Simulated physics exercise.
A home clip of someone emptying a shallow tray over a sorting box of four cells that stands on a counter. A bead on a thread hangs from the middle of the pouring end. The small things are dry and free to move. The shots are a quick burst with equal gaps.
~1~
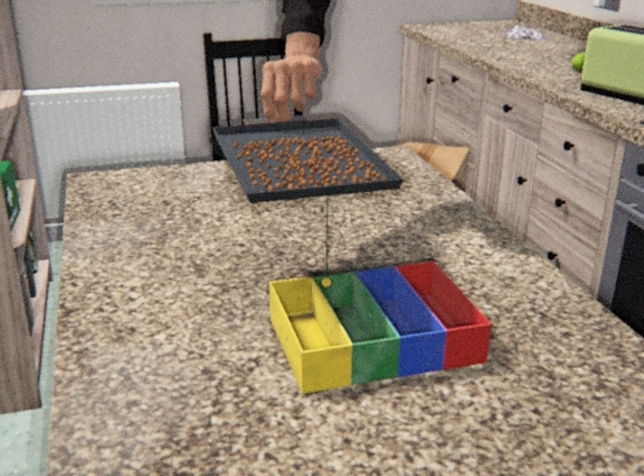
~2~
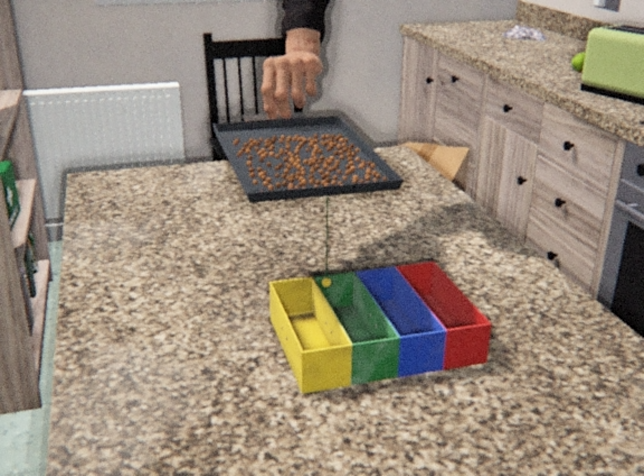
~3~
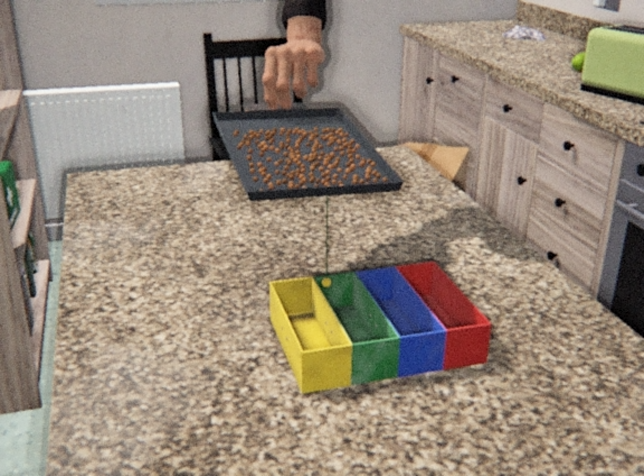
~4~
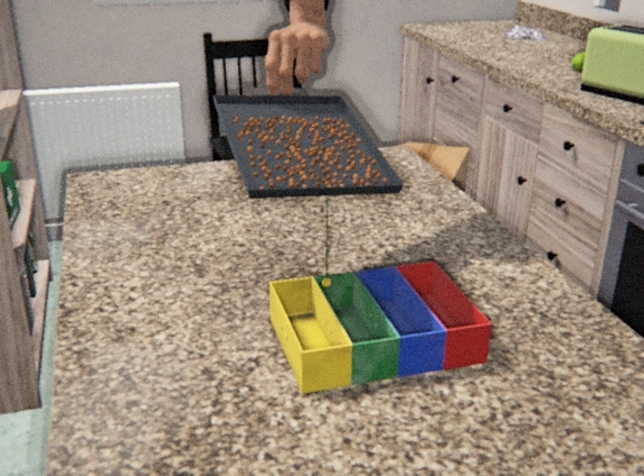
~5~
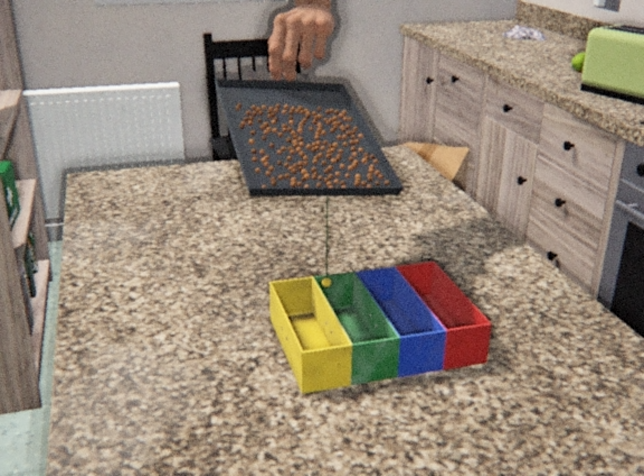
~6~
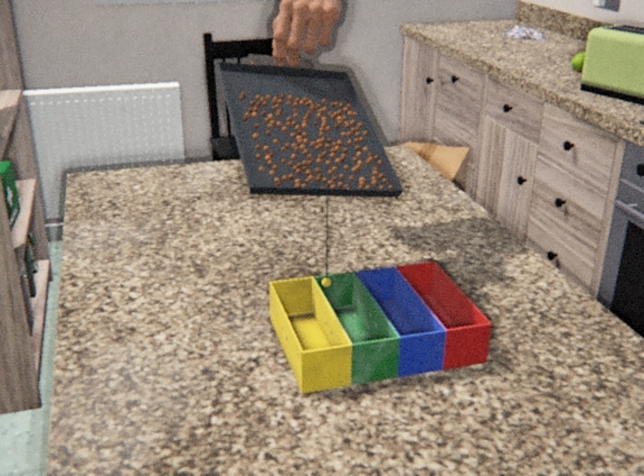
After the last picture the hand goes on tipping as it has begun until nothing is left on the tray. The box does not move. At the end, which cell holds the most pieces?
It favours the blue compartment.
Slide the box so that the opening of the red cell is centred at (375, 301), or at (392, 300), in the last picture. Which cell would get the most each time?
First the cell in red, then red.
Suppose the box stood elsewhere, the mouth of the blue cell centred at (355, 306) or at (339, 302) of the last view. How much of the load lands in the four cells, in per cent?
Roughly 100 per cent, and 80 per cent.
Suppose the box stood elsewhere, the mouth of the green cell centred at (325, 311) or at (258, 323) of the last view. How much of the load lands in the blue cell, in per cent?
The first gives 30 %, the second 0 %.
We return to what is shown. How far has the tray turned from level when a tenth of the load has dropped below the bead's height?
At some 65 degrees.
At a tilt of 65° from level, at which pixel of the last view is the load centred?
At about (373, 191).
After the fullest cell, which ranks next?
Next in line is the green one.
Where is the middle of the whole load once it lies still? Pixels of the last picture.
Roughly at (393, 332).
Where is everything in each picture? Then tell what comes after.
In the first frame, corners of the pouring end at (250, 192) and (400, 178), level; middle of the load at (311, 162), cereal balls; bead on its thread at (326, 283); yellow cell at (327, 365); green cell at (375, 357); blue cell at (422, 350); red cell at (467, 343).
In the second frame, corners of the pouring end at (250, 192) and (400, 179), level; middle of the load at (311, 160).
In the third frame, corners of the pouring end at (250, 191) and (400, 181), tipped barely, lowest at the right corner; middle of the load at (312, 156).
In the fourth frame, corners of the pouring end at (251, 188) and (401, 183), tipped a little, lowest at the right corner; middle of the load at (312, 150).
In the fifth frame, corners of the pouring end at (252, 187) and (401, 186), tipped clearly, lowest at the right corner; middle of the load at (315, 145).
In the sixth frame, corners of the pouring end at (253, 185) and (401, 189), tipped clearly, lowest at the right corner; middle of the load at (319, 142), all on the move; yellow cell at (327, 365); green cell at (375, 357); blue cell at (422, 350); red cell at (467, 343).
Soon after the last picture, tray tipped steeply; most on the tray; a small part in the blue cell; a stray few in the red cell; a stray few in the green cell; a small part falling or outside the box.
A little later, tray tipped past a quarter turn; a stray few on the tray; about two thirds in the blue cell; a small part in the green cell; a small part in the red cell; about a quarter falling or outside the box.
Later still, tray tipped past a quarter turn; most in the blue cell; a small part in the green cell; a small part in the red cell; a stray few falling or outside the box.
At rest, tray tipped past a quarter turn; most in the blue cell; a small part in the green cell; a small part in the red cell; none in the yellow cell; a stray few outside the box.
